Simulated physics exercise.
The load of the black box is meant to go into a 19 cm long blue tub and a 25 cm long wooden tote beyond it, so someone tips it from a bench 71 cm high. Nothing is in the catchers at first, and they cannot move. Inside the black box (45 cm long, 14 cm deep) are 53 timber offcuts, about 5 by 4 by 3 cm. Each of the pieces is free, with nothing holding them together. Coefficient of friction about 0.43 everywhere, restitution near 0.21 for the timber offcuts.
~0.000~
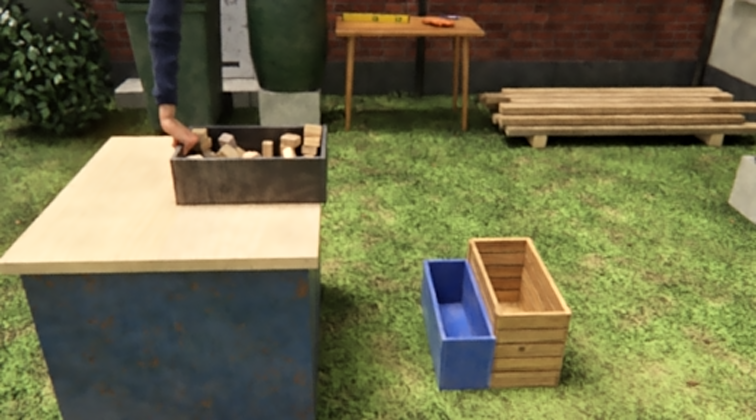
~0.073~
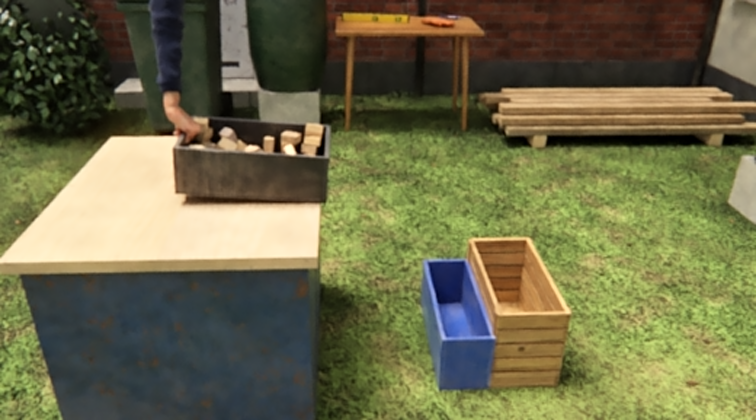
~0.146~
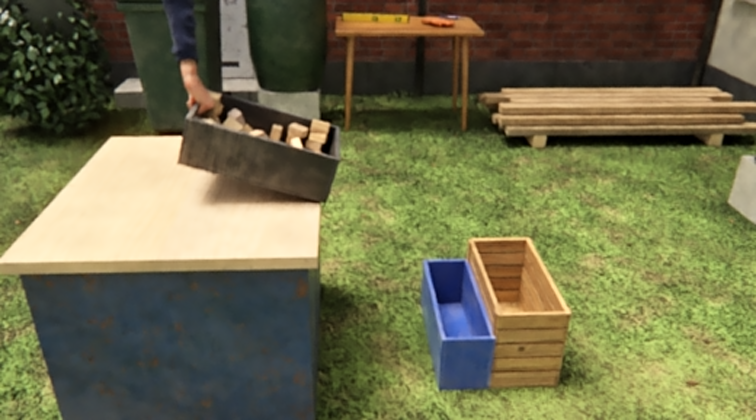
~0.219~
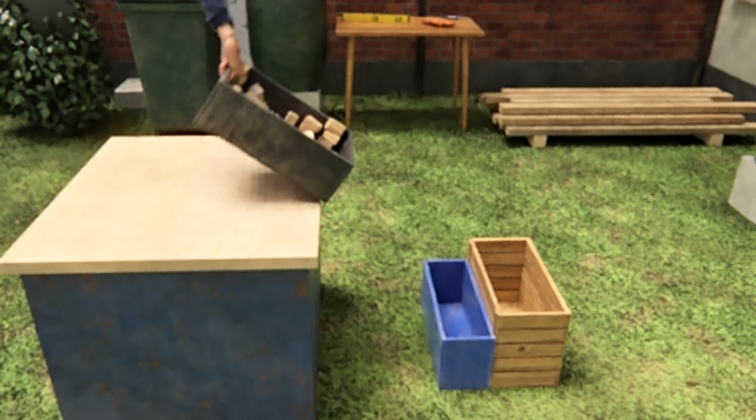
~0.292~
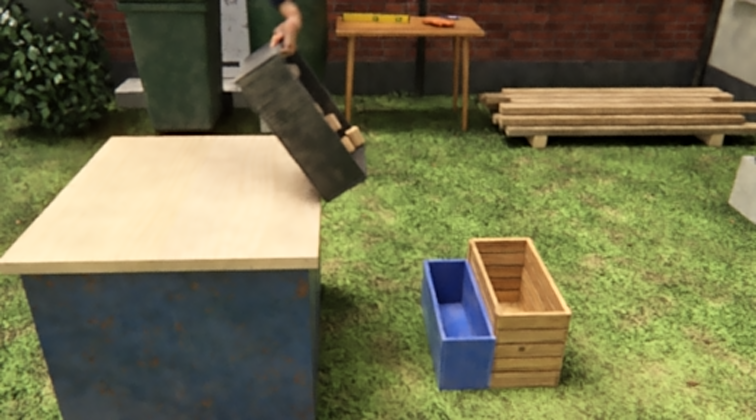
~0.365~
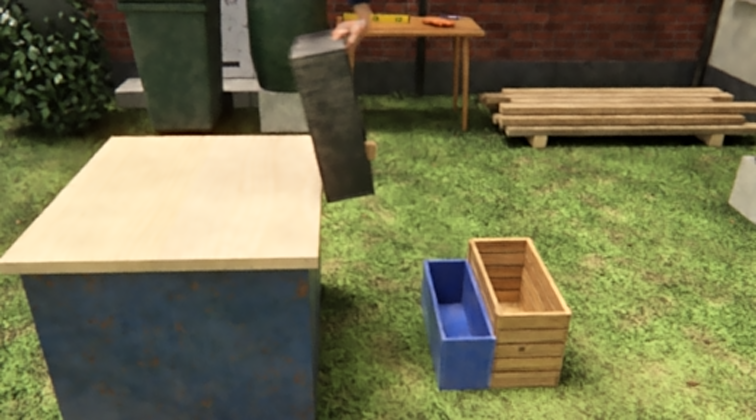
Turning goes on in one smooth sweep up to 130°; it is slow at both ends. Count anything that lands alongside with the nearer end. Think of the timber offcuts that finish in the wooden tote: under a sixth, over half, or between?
Ending in the wooden tote: A sixth to a half of them.
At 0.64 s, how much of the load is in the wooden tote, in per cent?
Roughly 0 percent.
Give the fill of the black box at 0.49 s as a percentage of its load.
95 %.
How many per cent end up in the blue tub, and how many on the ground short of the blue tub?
Shares: Approx. 20 % and 35 %.
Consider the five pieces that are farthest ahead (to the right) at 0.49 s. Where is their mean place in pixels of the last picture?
I'd put their middle close to (424, 86).
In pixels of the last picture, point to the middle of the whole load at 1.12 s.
I'd place it close to (460, 336) in the last view.
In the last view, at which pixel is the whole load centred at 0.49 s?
I'd put it close to (381, 132).
After 0.49 s, tilt 112°; 50 still in the black box and 3 in the air.
After 0.64 s, tilt 130°; 8 still in the black box and 45 in the air.
After 0.85 s, tilt 130°; 11 in the blue tub, 13 in the wooden tote, 7 on the ground short of the blue tub, 7 on the ground beyond the wooden tote and 15 in the air.
Outcome (at 1.12 s), 11 in the blue tub, 14 in the wooden tote, 18 on the ground short of the blue tub and 10 on the ground beyond the wooden tote. Asked share, 14 of 53, 26 per cent.
